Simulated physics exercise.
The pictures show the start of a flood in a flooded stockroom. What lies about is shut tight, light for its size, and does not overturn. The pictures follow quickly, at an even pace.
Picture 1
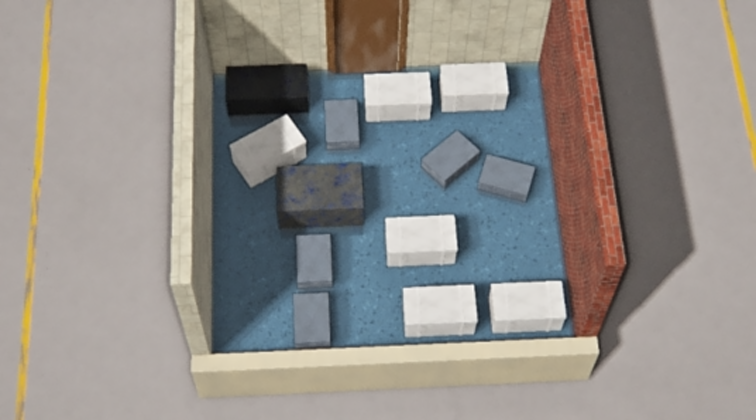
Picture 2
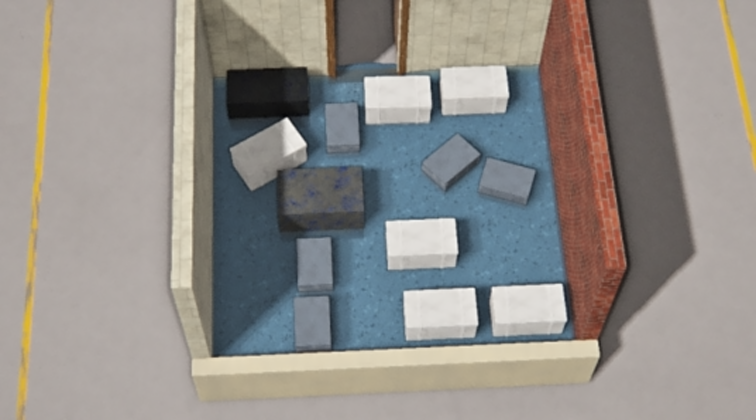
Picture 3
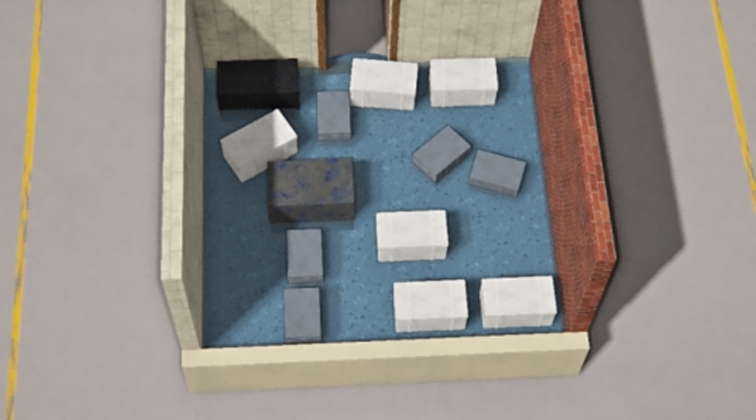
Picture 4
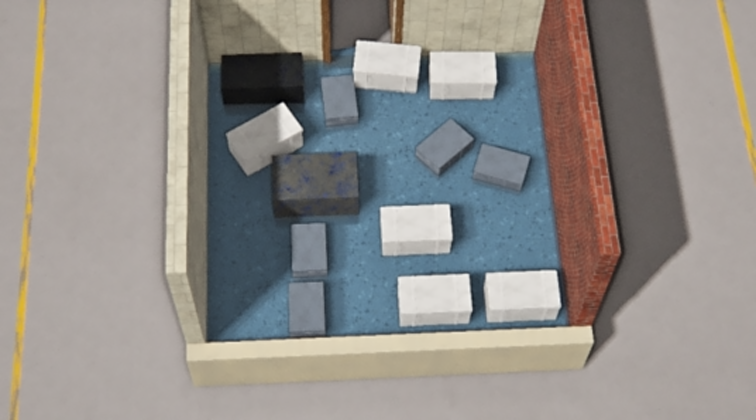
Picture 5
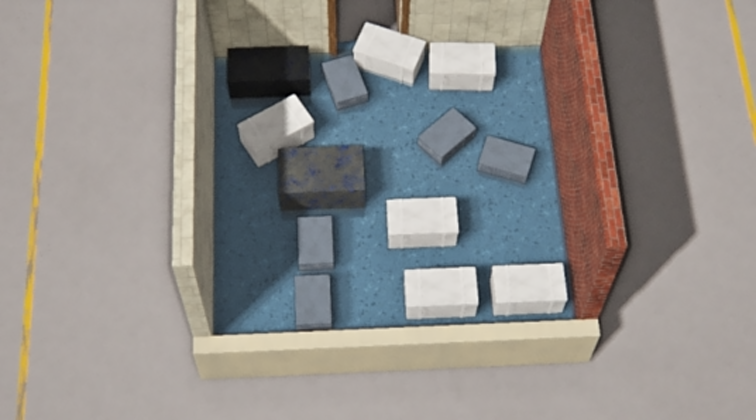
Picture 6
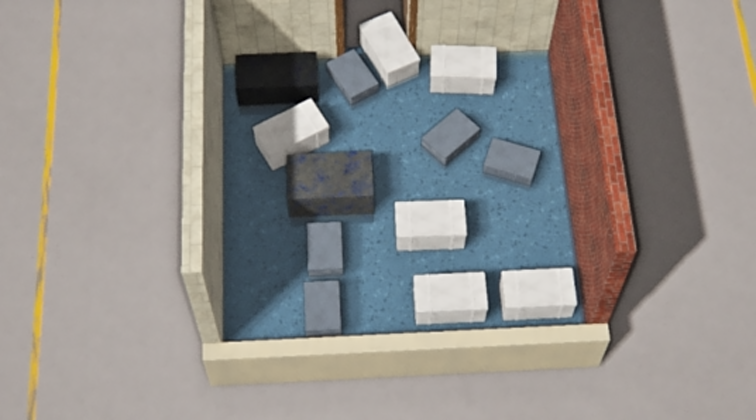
At the start, white, gray and dark boxes sit in a blue-floored, flooded room with a brown door closed at the back. The doorway then opens, and a white box near it edges toward the gap and swings around until it is angled across the opening, while the small gray box beside it turns and the others shift only slightly.
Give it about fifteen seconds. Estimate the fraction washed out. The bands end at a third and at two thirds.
It is less than a third.
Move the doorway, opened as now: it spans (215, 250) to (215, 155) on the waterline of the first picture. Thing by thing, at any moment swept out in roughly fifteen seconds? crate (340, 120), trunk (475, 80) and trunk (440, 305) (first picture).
One after the other: Gone, still in, inside.
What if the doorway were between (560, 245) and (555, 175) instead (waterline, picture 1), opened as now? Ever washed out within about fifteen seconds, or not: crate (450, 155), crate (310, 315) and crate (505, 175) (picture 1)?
In that order: Washed out, no, washed out.
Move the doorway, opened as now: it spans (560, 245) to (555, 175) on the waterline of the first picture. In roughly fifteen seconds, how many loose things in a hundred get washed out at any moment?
Close to 40 %.
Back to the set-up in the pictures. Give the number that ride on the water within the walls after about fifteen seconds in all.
The number is 9.
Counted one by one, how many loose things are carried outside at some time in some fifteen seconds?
That makes 2.
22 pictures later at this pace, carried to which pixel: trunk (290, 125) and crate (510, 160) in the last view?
At about (336, 79) and (455, 96).
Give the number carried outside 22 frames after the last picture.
2 of them.
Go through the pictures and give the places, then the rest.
The first frame shows a trunk at (398, 89) floats; a crate at (342, 120), afloat; 0 of 11 have shifted.
The second frame shows a trunk at (398, 92), afloat; a crate at (342, 124), afloat; 0 of 11 have shifted.
The third frame shows a trunk at (384, 76) floats, close to its start; a crate at (334, 112), afloat, close to its start; 2 of 11 have shifted.
The fourth frame shows a trunk at (387, 59), afloat, a stride from its start; a crate at (339, 96) floats, close to its start; 3 of 11 have shifted.
The fifth frame shows a trunk at (390, 46) floats, a stride from its start; a crate at (345, 78) floats, a stride from its start; 5 of 11 have shifted.
The sixth frame shows a trunk at (389, 42), afloat, a stride from its start; a crate at (353, 73) floats, a stride from its start; 6 of 11 have shifted.
A moment on, 1 of 11 are out; 9 afloat.
Next, 2 of 11 are out; 9 afloat.
Later, 2 of 11 are out; 9 afloat.
In the end, 2 of 11 are out; 9 afloat.
